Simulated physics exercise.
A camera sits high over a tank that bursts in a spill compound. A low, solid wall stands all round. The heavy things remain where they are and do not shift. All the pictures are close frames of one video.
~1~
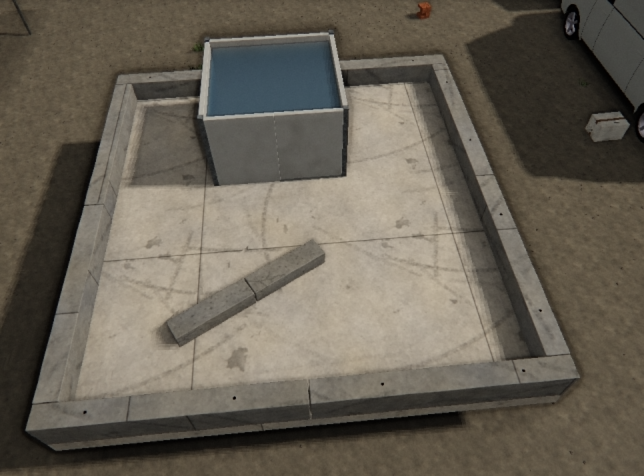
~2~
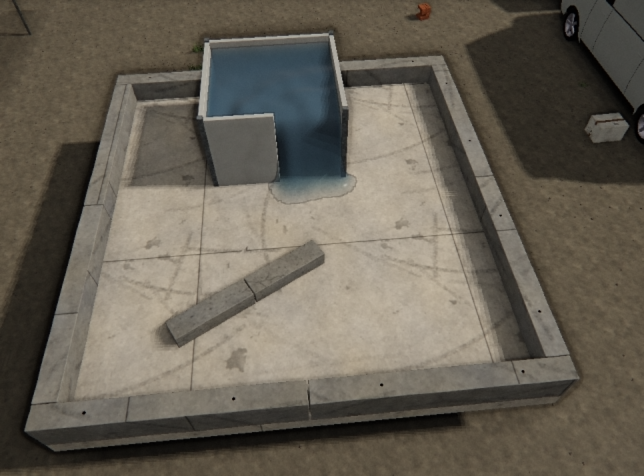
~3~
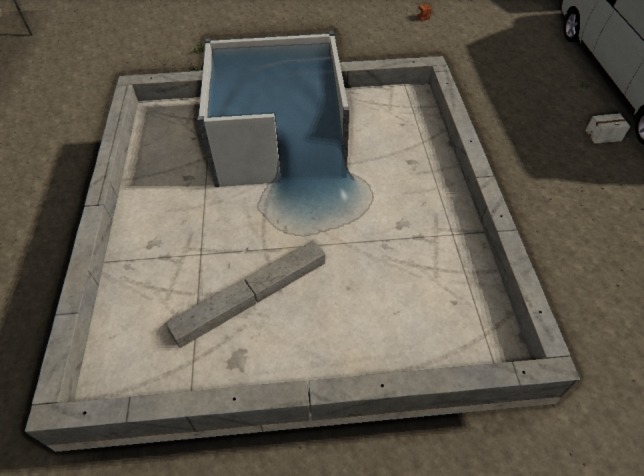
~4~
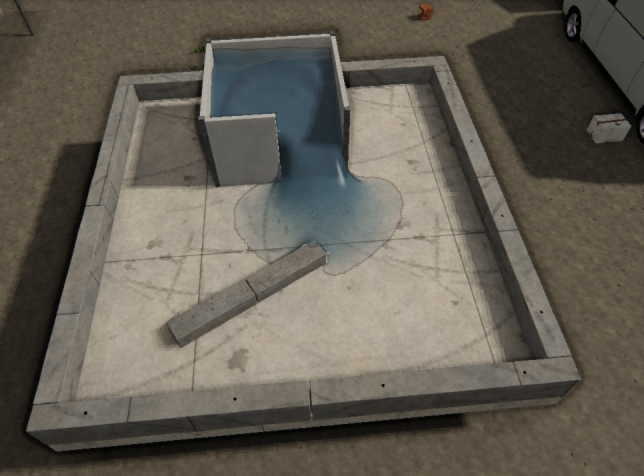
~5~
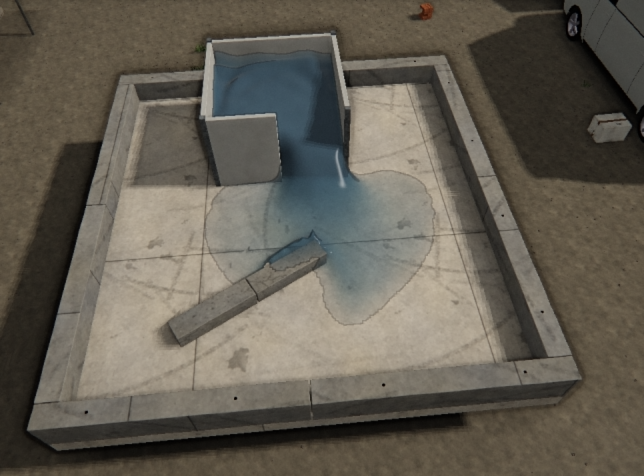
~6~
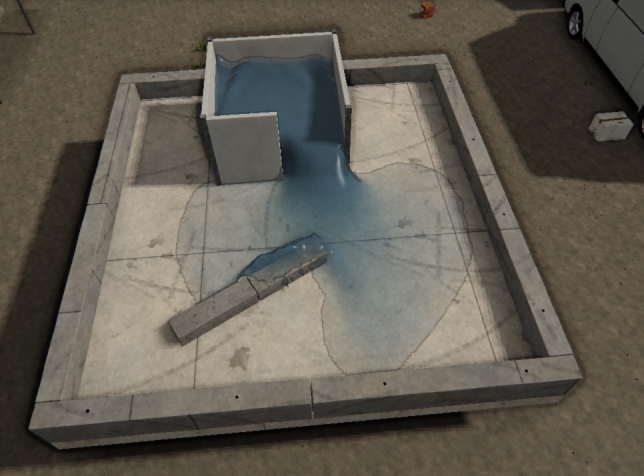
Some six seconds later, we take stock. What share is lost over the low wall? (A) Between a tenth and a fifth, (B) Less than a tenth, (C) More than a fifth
B.
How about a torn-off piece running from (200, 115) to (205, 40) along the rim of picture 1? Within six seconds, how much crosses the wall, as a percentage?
Estimate: Some 26 in a hundred.
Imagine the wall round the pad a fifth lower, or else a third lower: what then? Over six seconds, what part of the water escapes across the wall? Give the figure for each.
Around 10 percent for the first try and around 14 percent for the second, I'd say.
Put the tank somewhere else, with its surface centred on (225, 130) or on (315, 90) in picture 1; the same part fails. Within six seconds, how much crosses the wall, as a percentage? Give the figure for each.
About 2 and 8 per cent.
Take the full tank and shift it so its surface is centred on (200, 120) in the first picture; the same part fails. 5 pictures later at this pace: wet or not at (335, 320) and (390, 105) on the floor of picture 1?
Point one: Inundated; point two: Not reached.
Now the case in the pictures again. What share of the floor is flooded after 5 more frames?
I'd guess some 60 per cent.
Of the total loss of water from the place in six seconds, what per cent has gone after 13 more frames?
Around 85 percent.
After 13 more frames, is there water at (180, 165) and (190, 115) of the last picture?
The first will be spared and the second spared.
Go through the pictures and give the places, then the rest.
The tank at (272, 78) is whole and still, in the first frame.
Water pours out at (310, 156) and has run to (351, 181), in the second frame.
Water pours out at (311, 159) and has run to (295, 229), in the third frame.
The front is at (346, 265), out from the gap at (312, 160), in the fourth frame.
The front is at (359, 314), out from the gap at (312, 160), in the fifth frame.
The front is at (381, 371), out from the gap at (313, 159), in the sixth frame.
A moment on, water covers 45 % of the floor; the low wall has let 0 % over.
Next, water covers 50 % of the floor; the low wall has let 0 % over.
Then, water covers 55 % of the floor; the low wall has let 4 % over.
Later, water covers 75 % of the floor; the low wall has let 4 % over.
In the end, water covers 80 % of the floor; the low wall has let 4 % over.
